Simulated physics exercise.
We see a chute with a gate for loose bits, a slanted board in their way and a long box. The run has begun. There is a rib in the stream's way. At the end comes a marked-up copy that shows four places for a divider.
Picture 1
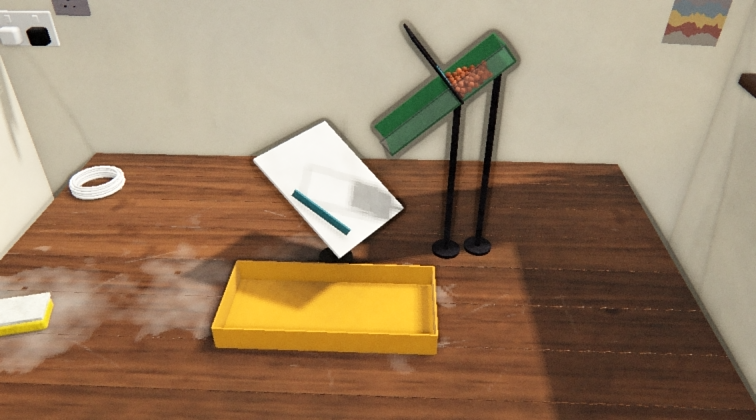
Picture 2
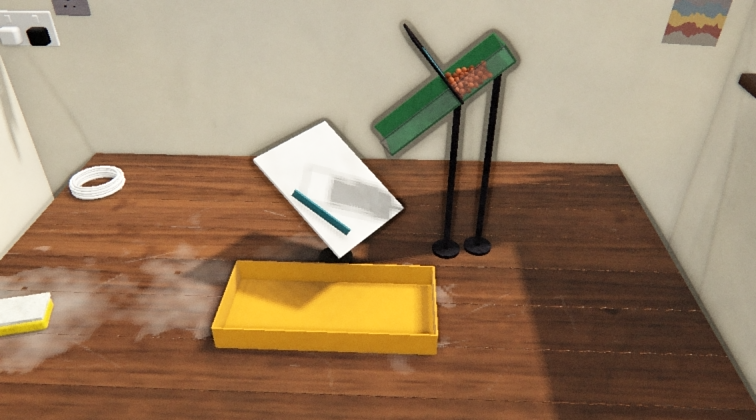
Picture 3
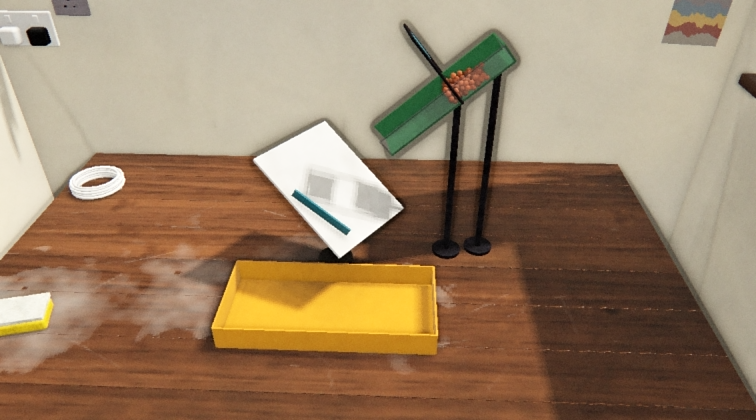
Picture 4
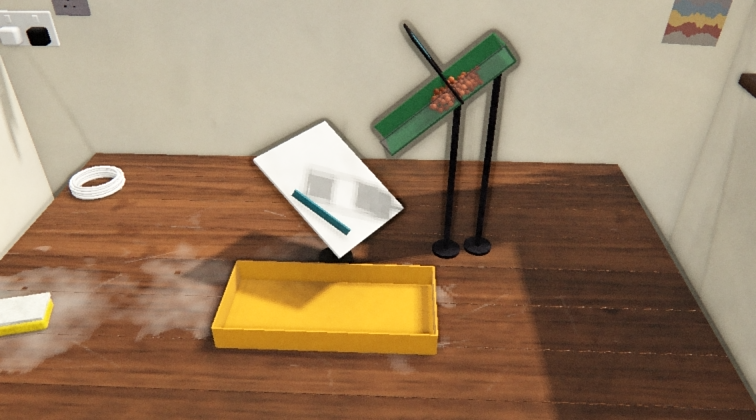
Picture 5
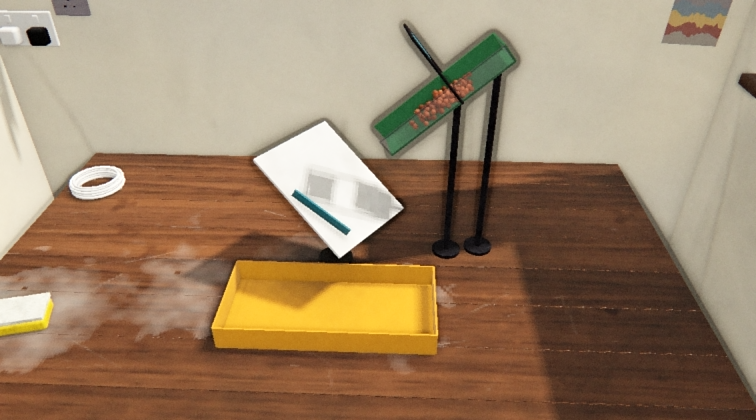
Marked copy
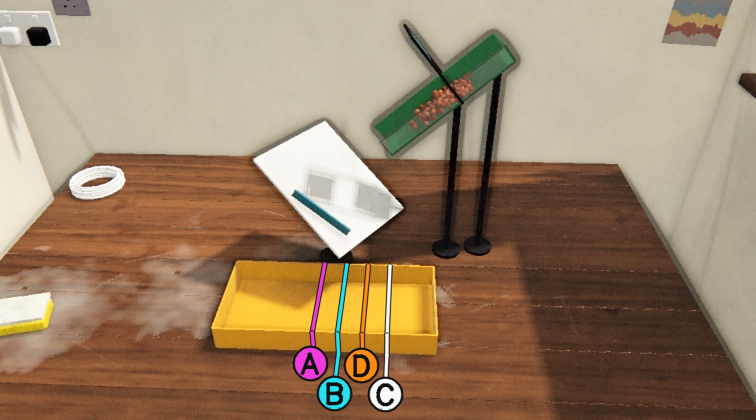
On a wooden table against a pale wall, a sloping green chute holds a clump of reddish-brown pellets behind a dark gate, above a tilted white board and an empty yellow box. The pellets begin moving past the gate, then slide down the chute to the left, spreading into a longer stream.
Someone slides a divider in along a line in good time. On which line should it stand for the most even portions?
I would pick line C.
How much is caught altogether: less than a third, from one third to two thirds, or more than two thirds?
It is more than two thirds.
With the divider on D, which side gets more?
More lands on the right.
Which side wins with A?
More lands on the right.
On the marked copy, line A crosses the front rim at (312, 331); line B crosses the front rim at (337, 332); line C crosses the front rim at (387, 334); line D crosses the front rim at (362, 333).
With A, of what is caught, none at all on the left of the divider, the whole lot on the right.
With B, of what is caught, none at all on the left of the divider, the whole lot on the right.
With C, of what is caught, close to two thirds on the left of the divider, close to a third on the right.
With D, of what is caught, only a few on the left of the divider, all but a few on the right.
